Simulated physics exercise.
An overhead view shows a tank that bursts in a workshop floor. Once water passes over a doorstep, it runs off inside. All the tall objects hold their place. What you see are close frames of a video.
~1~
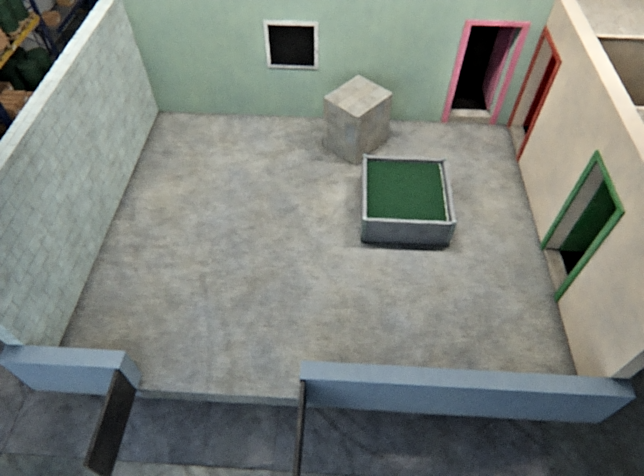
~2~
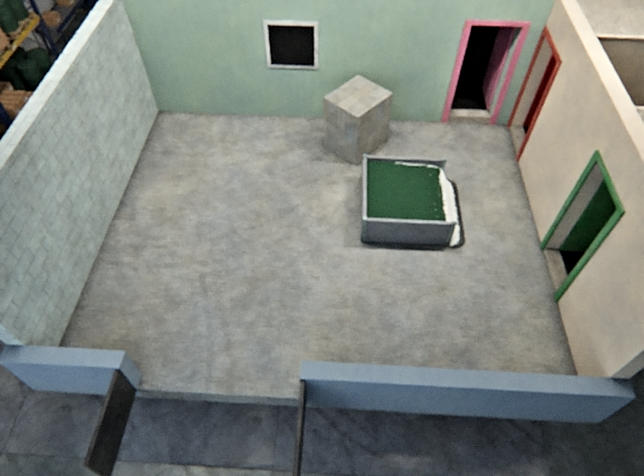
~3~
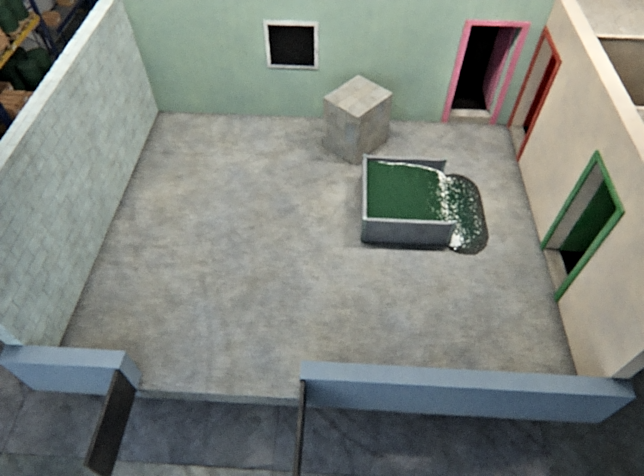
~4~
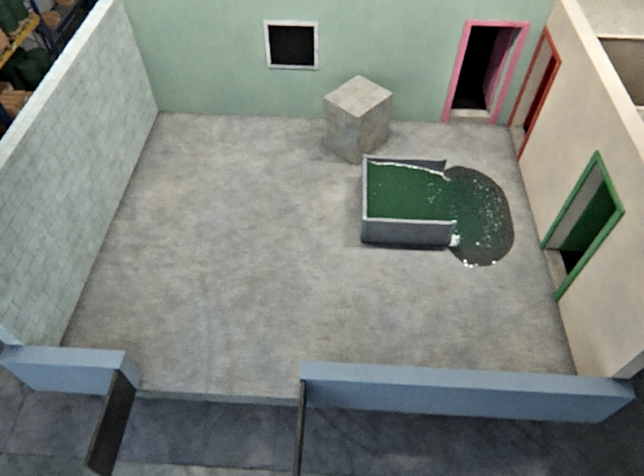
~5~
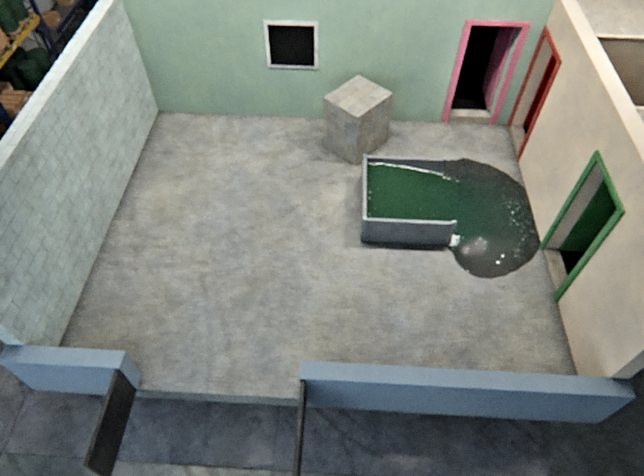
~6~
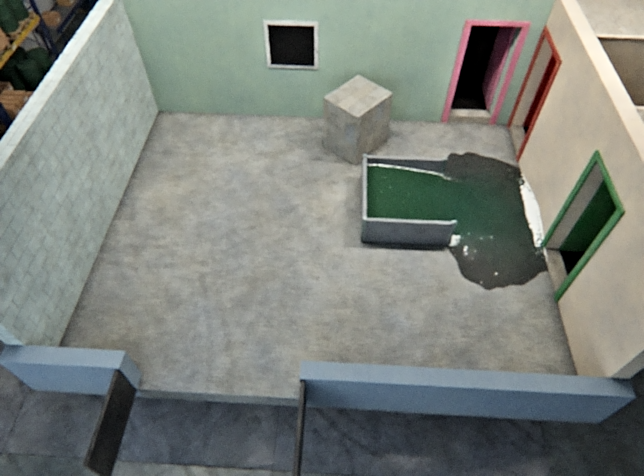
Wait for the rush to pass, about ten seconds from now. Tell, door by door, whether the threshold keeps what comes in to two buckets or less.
Green door: More than two buckets. Pink door: Two buckets or less. Red door: Two buckets or less.
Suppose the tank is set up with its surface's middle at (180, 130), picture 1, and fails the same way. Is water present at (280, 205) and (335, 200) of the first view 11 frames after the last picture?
Soaked, soaked.
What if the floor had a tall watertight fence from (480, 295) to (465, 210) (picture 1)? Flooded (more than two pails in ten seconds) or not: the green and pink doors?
Green door: Below the line, pink door: Below the line.
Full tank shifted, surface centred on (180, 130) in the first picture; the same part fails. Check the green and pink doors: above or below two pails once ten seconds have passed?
In short: Green misses the threshold; pink misses the threshold.
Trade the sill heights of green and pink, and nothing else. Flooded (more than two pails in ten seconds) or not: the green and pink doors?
The green door falls short of it, then the pink door overshoots the limit.
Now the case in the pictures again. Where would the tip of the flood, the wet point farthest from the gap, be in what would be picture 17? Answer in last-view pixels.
The front tops out at about (573, 397).
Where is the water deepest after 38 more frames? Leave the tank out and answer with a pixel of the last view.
Deepest spot: Near (383, 134).
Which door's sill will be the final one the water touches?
My pick is the one in pink.
A moment on, water covers 10 % of the floor; the green door under two buckets in, the pink door not reached, the red door wet at the sill, nothing in.
Next, water covers 15 % of the floor; the green door over two buckets in, the pink door wet at the sill, nothing in, the red door wet at the sill, nothing in.
Then, water covers 25 % of the floor; the green door over two buckets in, the pink door under two buckets in, the red door under two buckets in.
Later, water covers 45 % of the floor; the green door over two buckets in, the pink door under two buckets in, the red door under two buckets in.
In the end, water covers 75 % of the floor; the green door over two buckets in, the pink door under two buckets in, the red door under two buckets in.
